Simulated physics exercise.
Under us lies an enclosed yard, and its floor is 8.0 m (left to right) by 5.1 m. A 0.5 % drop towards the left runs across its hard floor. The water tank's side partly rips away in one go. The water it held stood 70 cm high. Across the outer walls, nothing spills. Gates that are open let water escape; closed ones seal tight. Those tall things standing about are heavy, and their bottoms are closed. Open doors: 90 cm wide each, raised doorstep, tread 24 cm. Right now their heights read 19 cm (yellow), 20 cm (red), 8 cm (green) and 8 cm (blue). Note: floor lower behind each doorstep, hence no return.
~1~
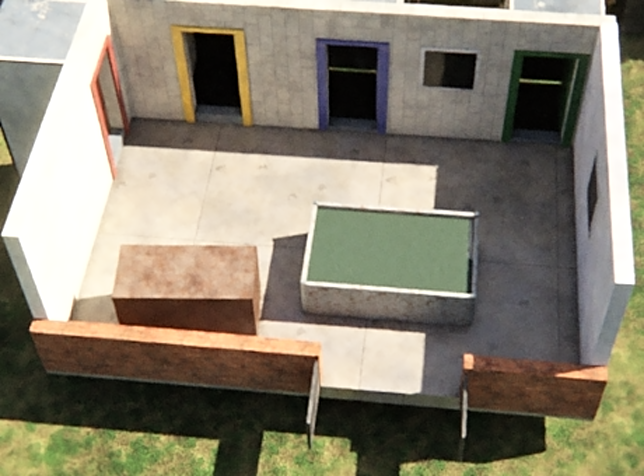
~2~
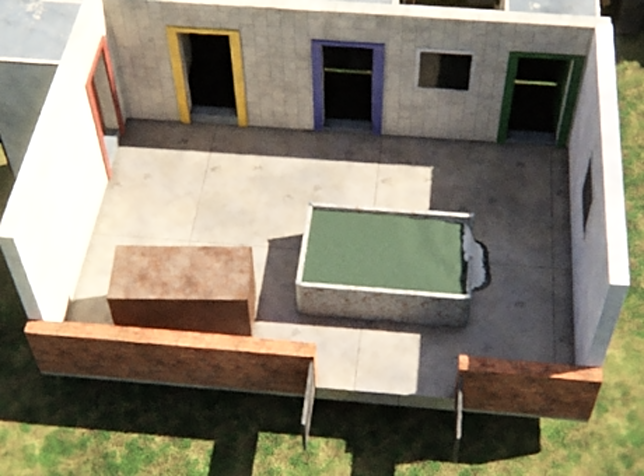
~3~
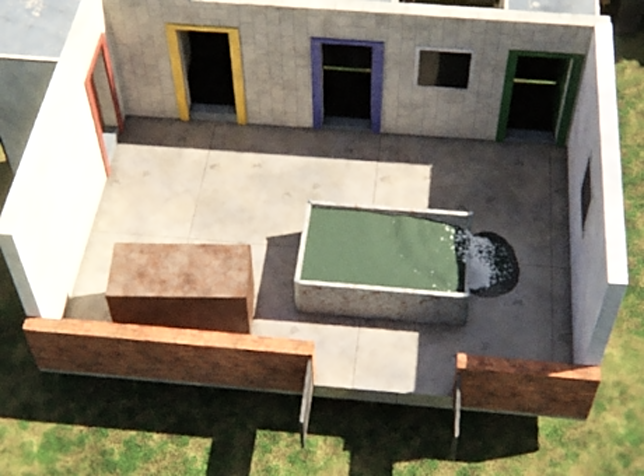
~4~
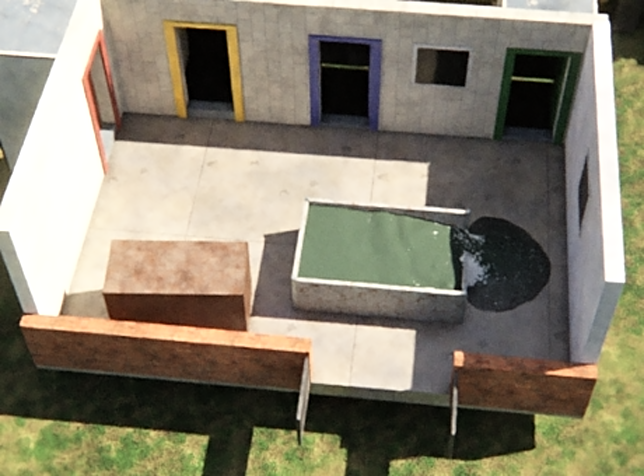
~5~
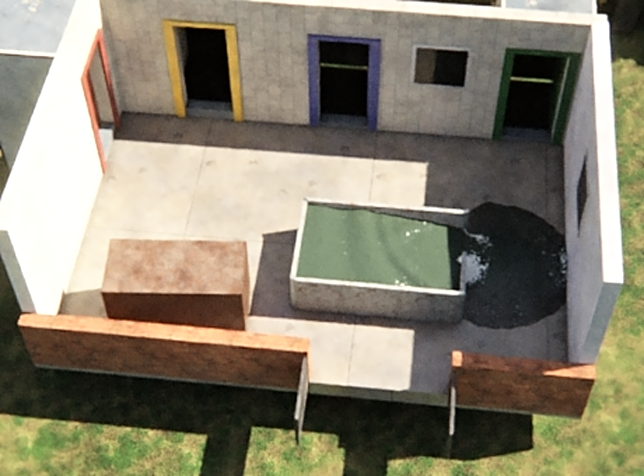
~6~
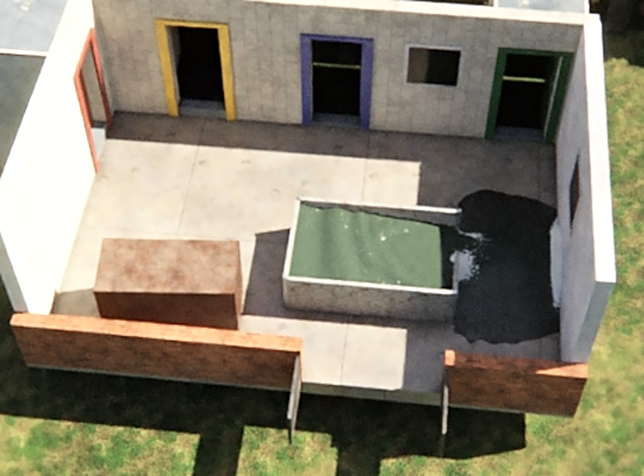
The clip opens on a walled yard seen from above, with a brown block and a tank of still green water. The tank's right side breaks away and water pours through the gap. A dark, foaming pool spreads across the floor to the right-hand wall, widening towards the back and front.
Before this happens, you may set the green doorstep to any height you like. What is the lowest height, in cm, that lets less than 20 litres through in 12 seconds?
About 27 cm.
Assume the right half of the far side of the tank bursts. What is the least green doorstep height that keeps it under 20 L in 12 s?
Required height: Approx. 28 cm.
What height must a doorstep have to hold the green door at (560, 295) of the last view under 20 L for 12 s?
Something near 28 cm.
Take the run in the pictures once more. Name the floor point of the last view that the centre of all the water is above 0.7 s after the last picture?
The water's centre is at about (412, 268).
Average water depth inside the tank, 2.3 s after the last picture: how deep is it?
Close to 38 cm deep on average.
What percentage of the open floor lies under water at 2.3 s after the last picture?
Near 30 per cent of the open floor.
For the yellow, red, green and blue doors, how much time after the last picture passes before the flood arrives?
Arrival: Yellow 4.5 s, red 6.0 s, green 0.9 s, blue 2.6 s.
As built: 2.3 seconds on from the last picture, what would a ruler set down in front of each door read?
Lab note, cm: Yellow 0; red 0; green 26; blue 0.
Then, 0.7 s after the last picture water covers 15 % of the floor, deepest (38 cm) near (555, 266); it has not reached the green door.
Then, 2.3 s after the last picture water covers 30 % of the floor, deepest (30 cm) near (557, 390); 26 cm at the green door, 137 litres in over its 8 cm doorstep.
Then, 11.3 s after the last picture water covers 100 % of the floor, deepest (11 cm) near (202, 118); 8 cm at the green door, 412 litres in over its 8 cm doorstep.
At the green door as built, the water peaked near 27 cm, 2.1 s after the last picture.
Run again over the same 12 s with other heights there, 53 litres in over 22 cm, 9 litres over 29.5 cm. The limit of 20 litres is kept from about 27 cm up.
